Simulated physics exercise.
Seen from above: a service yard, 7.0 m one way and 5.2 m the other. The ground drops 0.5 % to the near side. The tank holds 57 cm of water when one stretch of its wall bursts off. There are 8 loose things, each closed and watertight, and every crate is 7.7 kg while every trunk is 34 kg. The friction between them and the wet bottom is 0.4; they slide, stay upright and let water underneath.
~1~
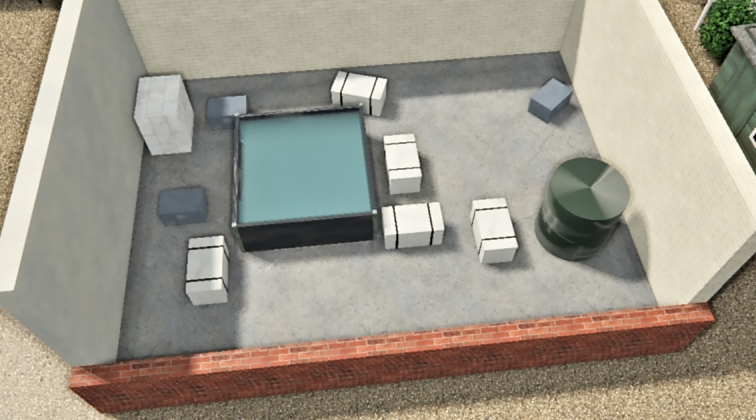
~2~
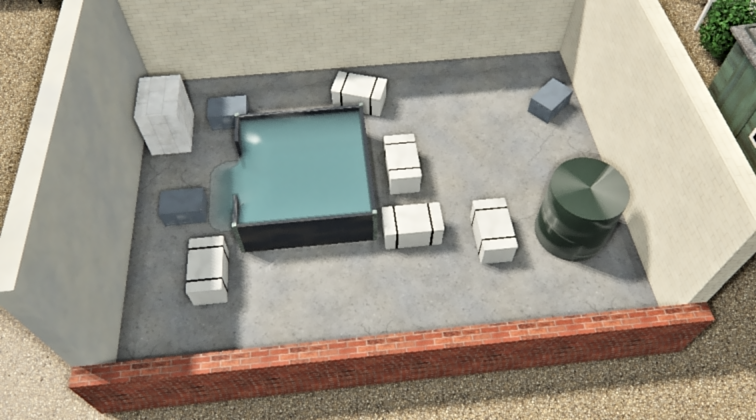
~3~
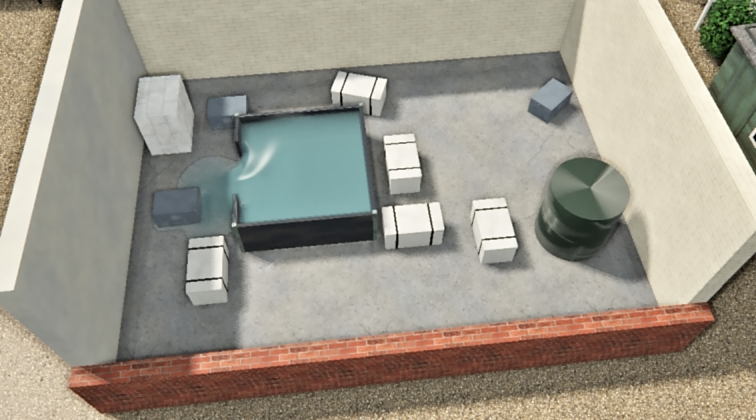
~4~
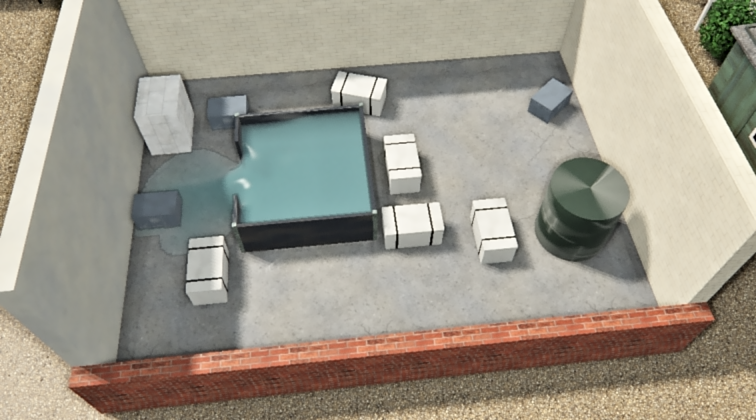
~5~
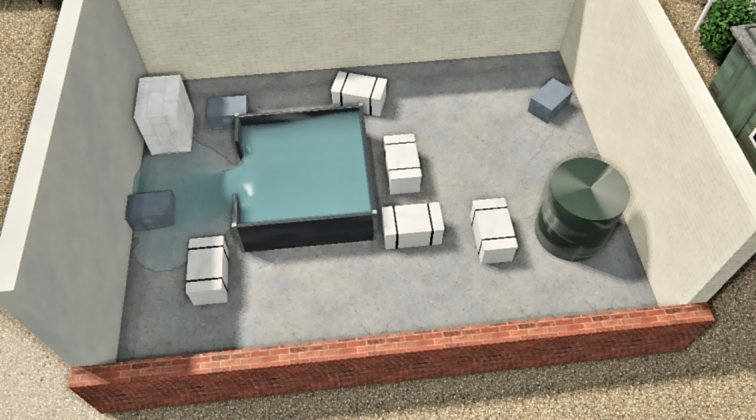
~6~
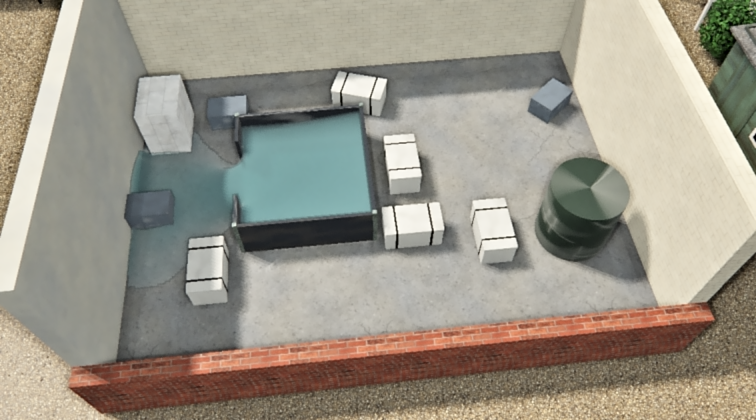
In a walled service yard seen from above, water pours through a gap in the left side of a square tank and spreads across the ground, pushing a blue-grey crate a short way left toward the wall while the other objects stay put.
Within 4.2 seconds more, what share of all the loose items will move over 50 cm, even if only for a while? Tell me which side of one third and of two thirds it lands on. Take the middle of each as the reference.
It lands below one third.
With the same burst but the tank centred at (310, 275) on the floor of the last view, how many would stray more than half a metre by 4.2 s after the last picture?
The count would be 3.
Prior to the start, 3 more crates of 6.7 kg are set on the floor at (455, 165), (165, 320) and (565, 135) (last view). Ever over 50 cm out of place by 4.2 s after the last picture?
Result, one by one: Not exceeded, exceeded and not exceeded.
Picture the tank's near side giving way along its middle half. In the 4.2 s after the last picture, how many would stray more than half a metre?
In that case 2 of them.
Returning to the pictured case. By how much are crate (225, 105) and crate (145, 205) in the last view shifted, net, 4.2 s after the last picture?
150 cm, then 300 cm.
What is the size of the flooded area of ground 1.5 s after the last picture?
The covered patch comes to about 10.5 m2.
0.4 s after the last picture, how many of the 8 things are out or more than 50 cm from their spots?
Answer: 0.
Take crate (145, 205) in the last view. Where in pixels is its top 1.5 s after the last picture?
(153, 279), roughly.
Then, 0.4 s after the last picture 0 of 8 are over 50 cm from their spots; 1 afloat.
Then, 1.5 s after the last picture 1 of 8 are over 50 cm from their spots; 1 afloat.
Then, 2.8 s after the last picture 2 of 8 are over 50 cm from their spots; 2 afloat.
Then, 4.2 s after the last picture 2 of 8 are over 50 cm from their spots, and 2 have been at some point; 2 afloat.
